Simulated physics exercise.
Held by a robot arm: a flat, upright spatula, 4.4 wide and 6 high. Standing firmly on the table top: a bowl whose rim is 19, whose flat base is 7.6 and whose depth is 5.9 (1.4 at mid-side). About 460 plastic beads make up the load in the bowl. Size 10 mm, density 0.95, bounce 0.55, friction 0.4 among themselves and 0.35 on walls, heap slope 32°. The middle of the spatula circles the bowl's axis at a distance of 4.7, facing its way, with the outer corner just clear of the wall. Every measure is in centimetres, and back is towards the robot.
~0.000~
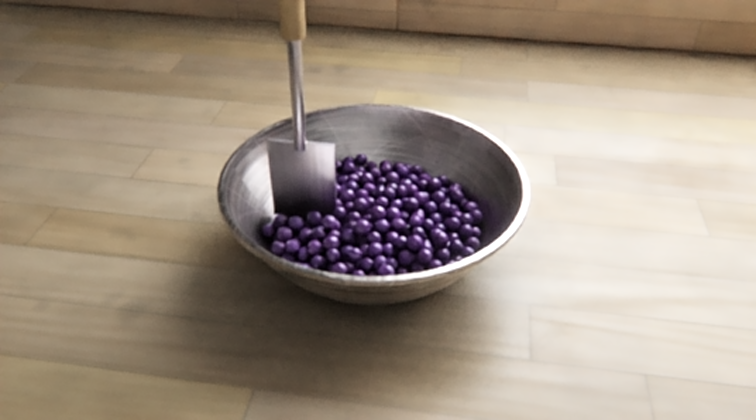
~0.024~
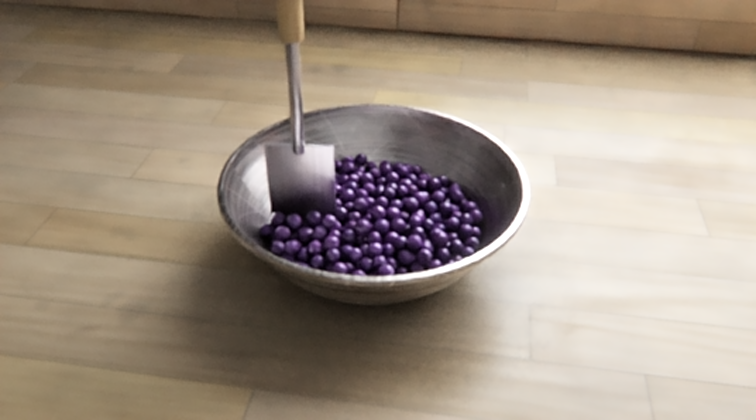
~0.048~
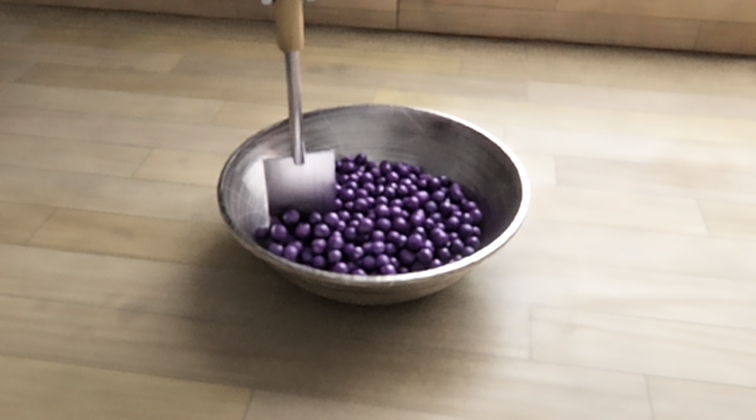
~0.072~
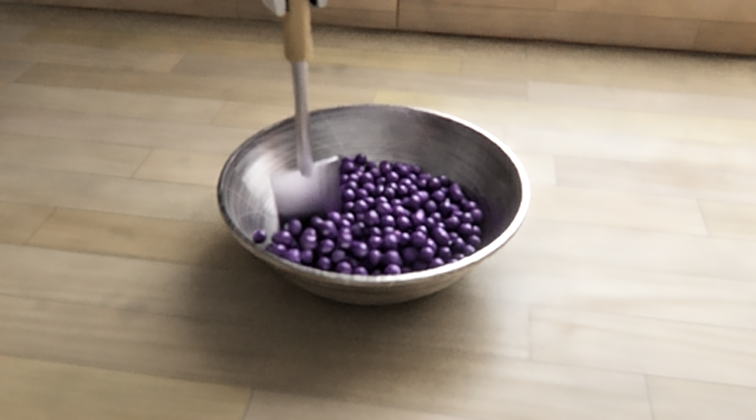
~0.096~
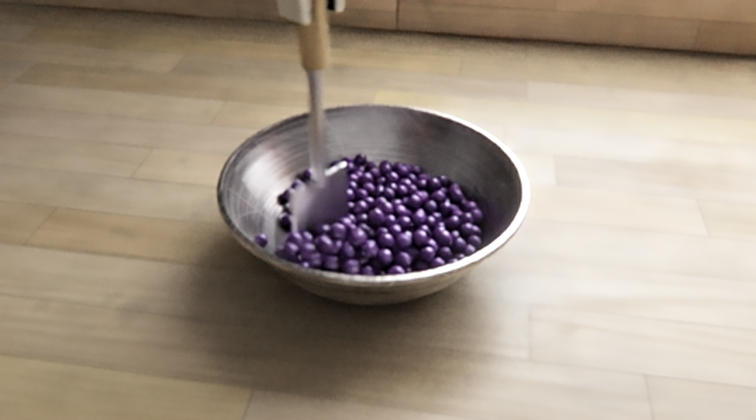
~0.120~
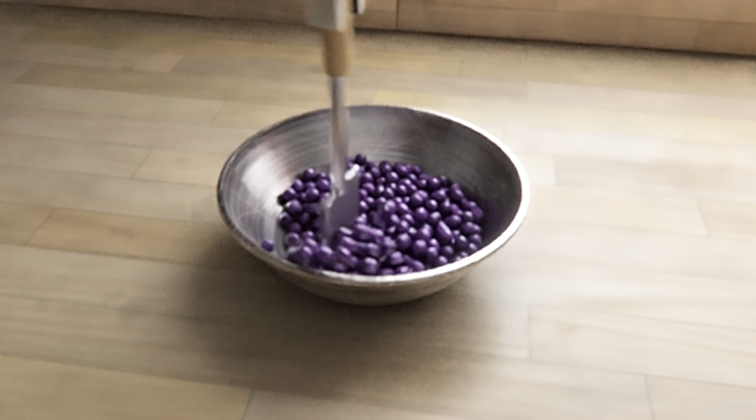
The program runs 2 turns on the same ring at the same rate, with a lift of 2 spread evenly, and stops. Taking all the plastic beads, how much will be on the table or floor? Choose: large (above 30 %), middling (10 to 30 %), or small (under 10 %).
Middling.
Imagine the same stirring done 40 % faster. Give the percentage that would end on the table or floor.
About 30 percent, I'd say.
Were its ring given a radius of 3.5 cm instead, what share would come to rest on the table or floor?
Then about 10 per cent.
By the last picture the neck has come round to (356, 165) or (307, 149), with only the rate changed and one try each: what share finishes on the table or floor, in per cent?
Close to 25 and 5 in a hundred.
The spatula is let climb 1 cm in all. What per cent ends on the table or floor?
I'd put it at about 25 per cent.
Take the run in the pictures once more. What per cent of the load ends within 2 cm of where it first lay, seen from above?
Roughly 30 percent of the load.
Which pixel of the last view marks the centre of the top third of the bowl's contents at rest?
I'd put it at about (354, 223).
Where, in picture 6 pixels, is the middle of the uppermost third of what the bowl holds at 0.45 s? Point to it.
(303, 174), roughly.
By 0.45 s, 327° round, highest piece 8 above the table; 389 in the bowl, 56 on the table or floor, 18 in flight or on the tool.
By 0.79 s, 219° round, highest piece 5 above the table; 372 in the bowl, 91 on the table or floor.
By 1.15 s, 0° round, highest piece 4 above the table; 372 in the bowl, 91 on the table or floor.
By 1.85 s, 0° round, highest piece 4 above the table; 372 in the bowl, 91 on the table or floor.
Final count, 372 in the bowl, 91 on the table or floor. That is 20 % on the table or floor.
